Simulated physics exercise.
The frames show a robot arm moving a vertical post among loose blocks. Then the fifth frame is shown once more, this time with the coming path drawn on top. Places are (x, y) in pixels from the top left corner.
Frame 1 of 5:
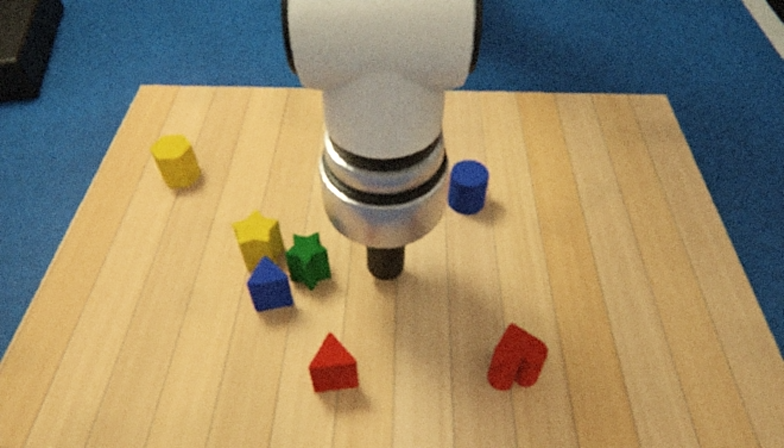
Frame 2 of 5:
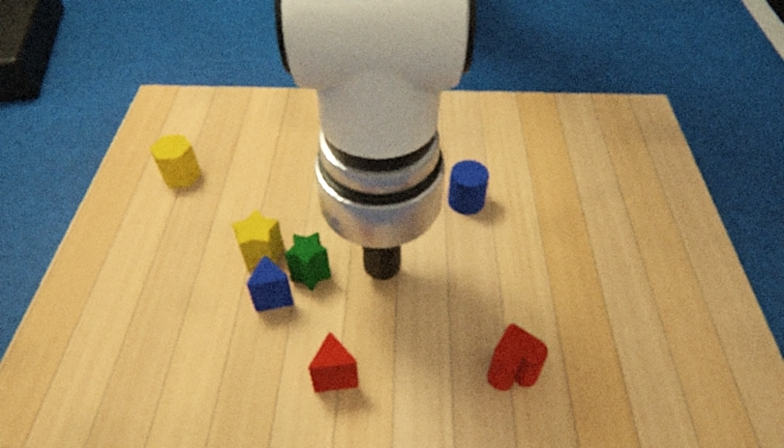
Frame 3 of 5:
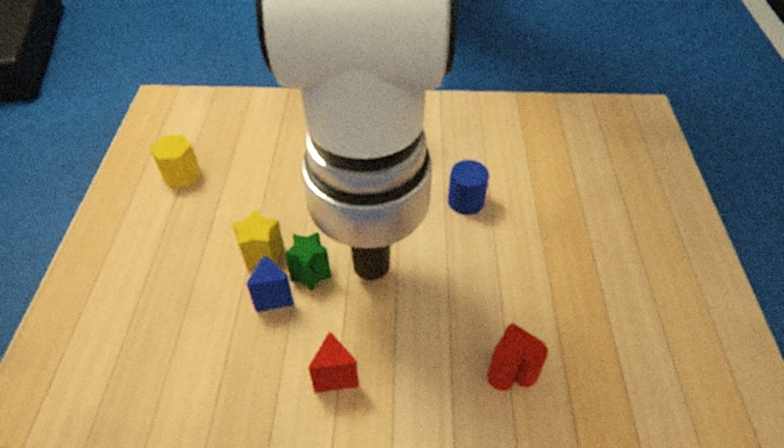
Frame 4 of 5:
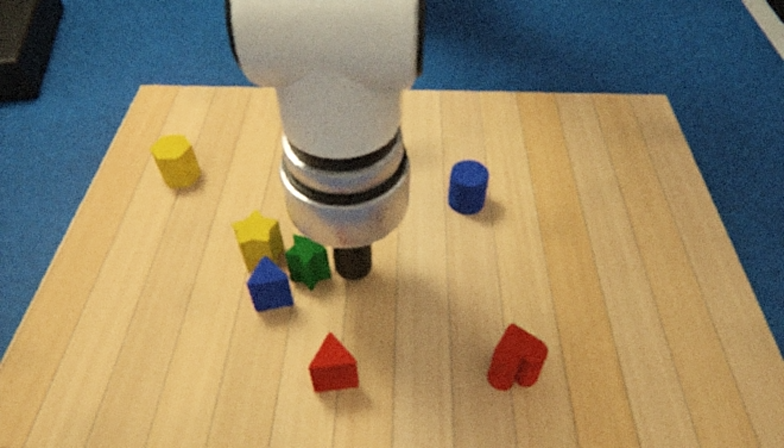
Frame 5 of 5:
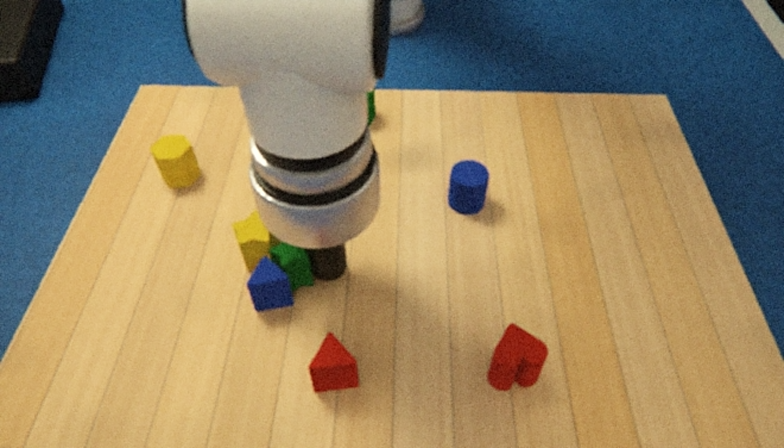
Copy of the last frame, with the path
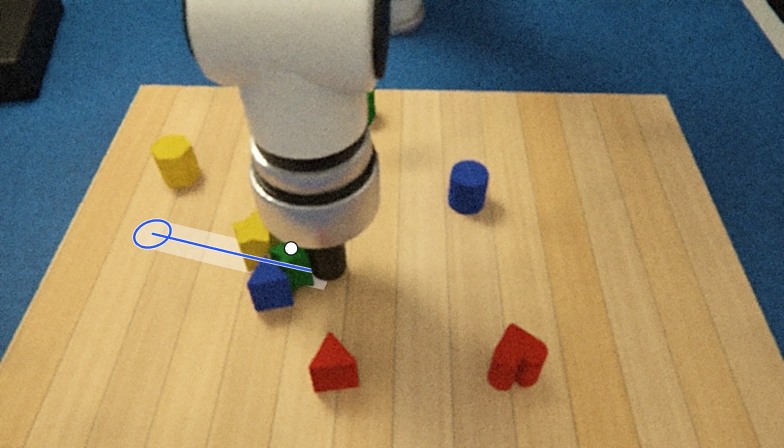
A white robot arm slid its dark post steadily left across a wooden table of scattered colored blocks, then nudged the green star-shaped block slightly left, close against the yellow star and blue triangle.
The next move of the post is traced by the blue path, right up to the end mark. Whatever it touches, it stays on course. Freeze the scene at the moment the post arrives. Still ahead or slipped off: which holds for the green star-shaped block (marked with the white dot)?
No longer ahead of the post.
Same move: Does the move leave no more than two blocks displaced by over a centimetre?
Answer: No.
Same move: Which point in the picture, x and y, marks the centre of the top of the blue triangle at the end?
Somewhere near (242, 281).
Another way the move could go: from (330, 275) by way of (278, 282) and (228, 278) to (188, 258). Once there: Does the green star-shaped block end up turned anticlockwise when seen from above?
Final answer: Yes.
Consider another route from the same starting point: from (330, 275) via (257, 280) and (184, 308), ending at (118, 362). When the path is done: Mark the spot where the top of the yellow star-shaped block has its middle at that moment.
About (229, 222).
The drawn path runs from (330, 275) to (153, 234); the dot is on the green star-shaped block.
The first path, step by step. One third of the way, post (265, 252); yellow star-shaped block (226, 224), turned 85° clockwise; blue triangle (242, 281), turned 50° anticlockwise; green star-shaped block (234, 254), turned 50° anticlockwise.
Two thirds of the way, post (206, 238); yellow star-shaped block (168, 209), turned 80° clockwise; blue triangle (242, 281), turned 50° anticlockwise; green star-shaped block (225, 255), turned 85° anticlockwise.
At the end, post (148, 225); yellow hexagon not moved; yellow star-shaped block (111, 195), turned 85° clockwise; blue triangle (242, 281), turned 50° anticlockwise; green star-shaped block (225, 255), turned 85° anticlockwise.
